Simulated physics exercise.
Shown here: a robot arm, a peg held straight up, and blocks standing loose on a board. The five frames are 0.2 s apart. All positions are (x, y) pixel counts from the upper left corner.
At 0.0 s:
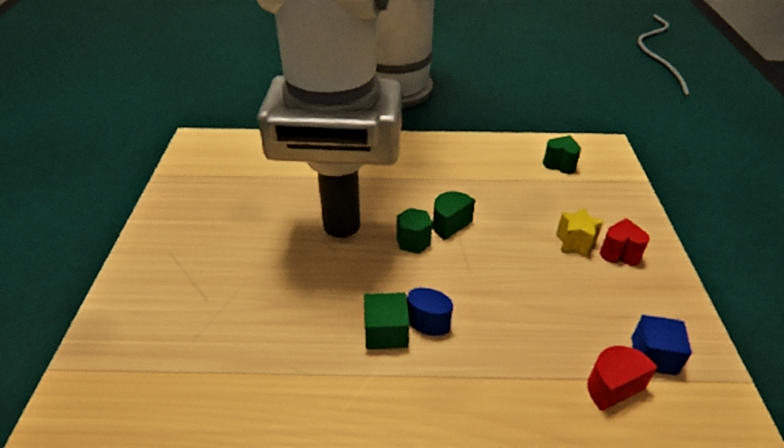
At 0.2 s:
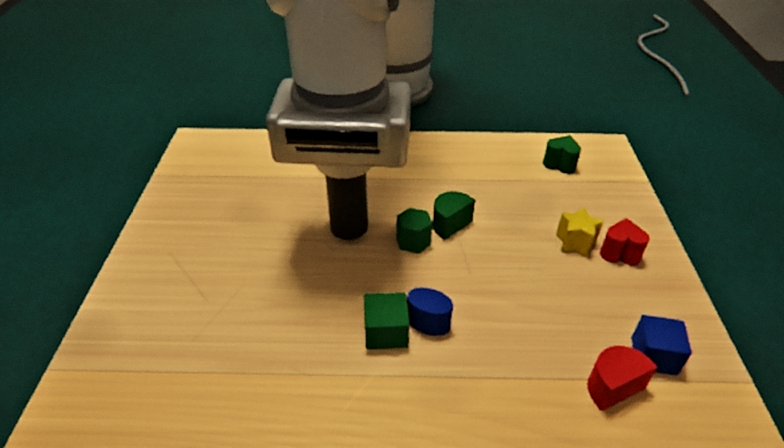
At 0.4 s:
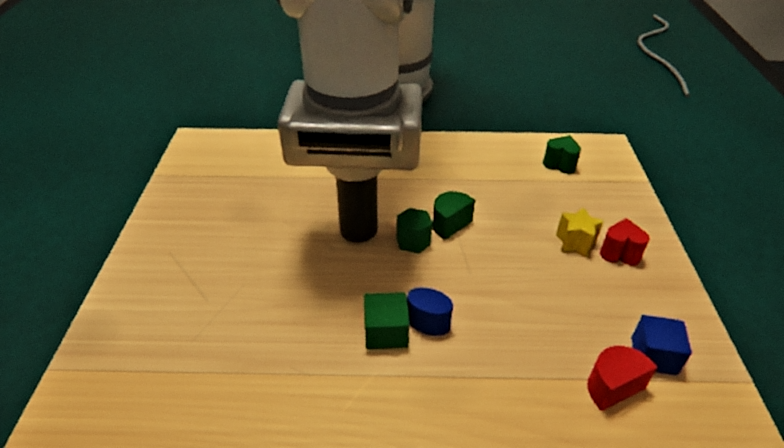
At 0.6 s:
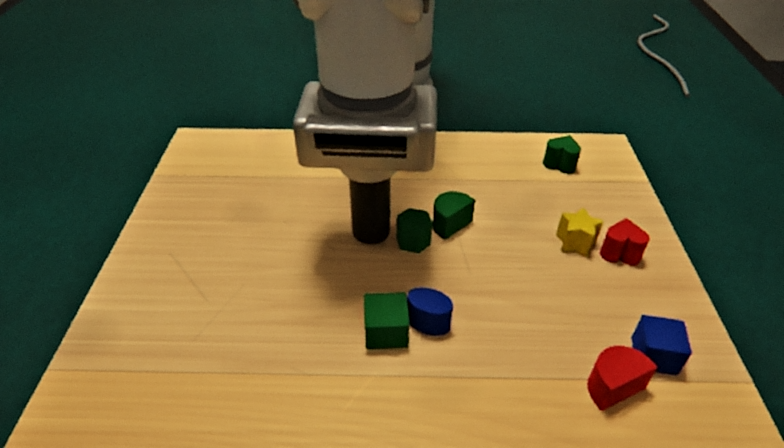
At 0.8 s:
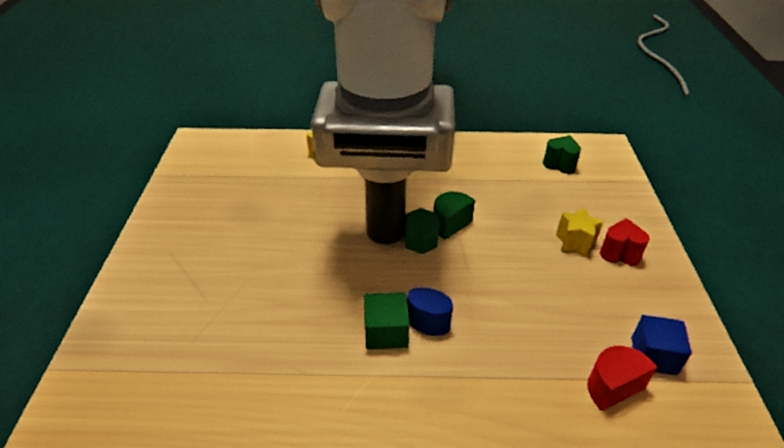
A robot arm holding a dark upright peg glides slowly to the right across a wooden board scattered with green, blue, red and yellow blocks. The peg closes the gap to a small green six-sided block, then nudges it slightly rightward, while the other blocks stay where they are.
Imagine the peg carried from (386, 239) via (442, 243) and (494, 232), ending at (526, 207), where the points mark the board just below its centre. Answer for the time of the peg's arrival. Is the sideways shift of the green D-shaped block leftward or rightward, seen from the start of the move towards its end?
Sideways shift: Left.
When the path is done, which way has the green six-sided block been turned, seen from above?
Looking from above, the answer is clockwise.
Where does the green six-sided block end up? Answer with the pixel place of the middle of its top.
At the end it should sit near (520, 231).
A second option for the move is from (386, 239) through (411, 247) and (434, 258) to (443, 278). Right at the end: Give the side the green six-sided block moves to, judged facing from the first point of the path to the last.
It moves over to the left.
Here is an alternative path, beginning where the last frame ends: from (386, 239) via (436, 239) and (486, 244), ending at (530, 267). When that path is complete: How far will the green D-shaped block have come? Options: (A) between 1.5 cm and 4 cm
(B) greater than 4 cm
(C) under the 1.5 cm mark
A: Between 1.5 cm and 4 cm.
On the path given first. One third of the way, peg (445, 235); green six-sided block (482, 227), turned 20° clockwise; green D-shaped block (468, 200), turned 65° anticlockwise.
Two thirds of the way, peg (496, 223); green six-sided block (520, 231), turned 55° clockwise; green D-shaped block (486, 187).
At the end, peg (528, 199); green six-sided block (520, 231), turned 55° clockwise; green D-shaped block (486, 182), turned 175° anticlockwise; yellow star unmoved.
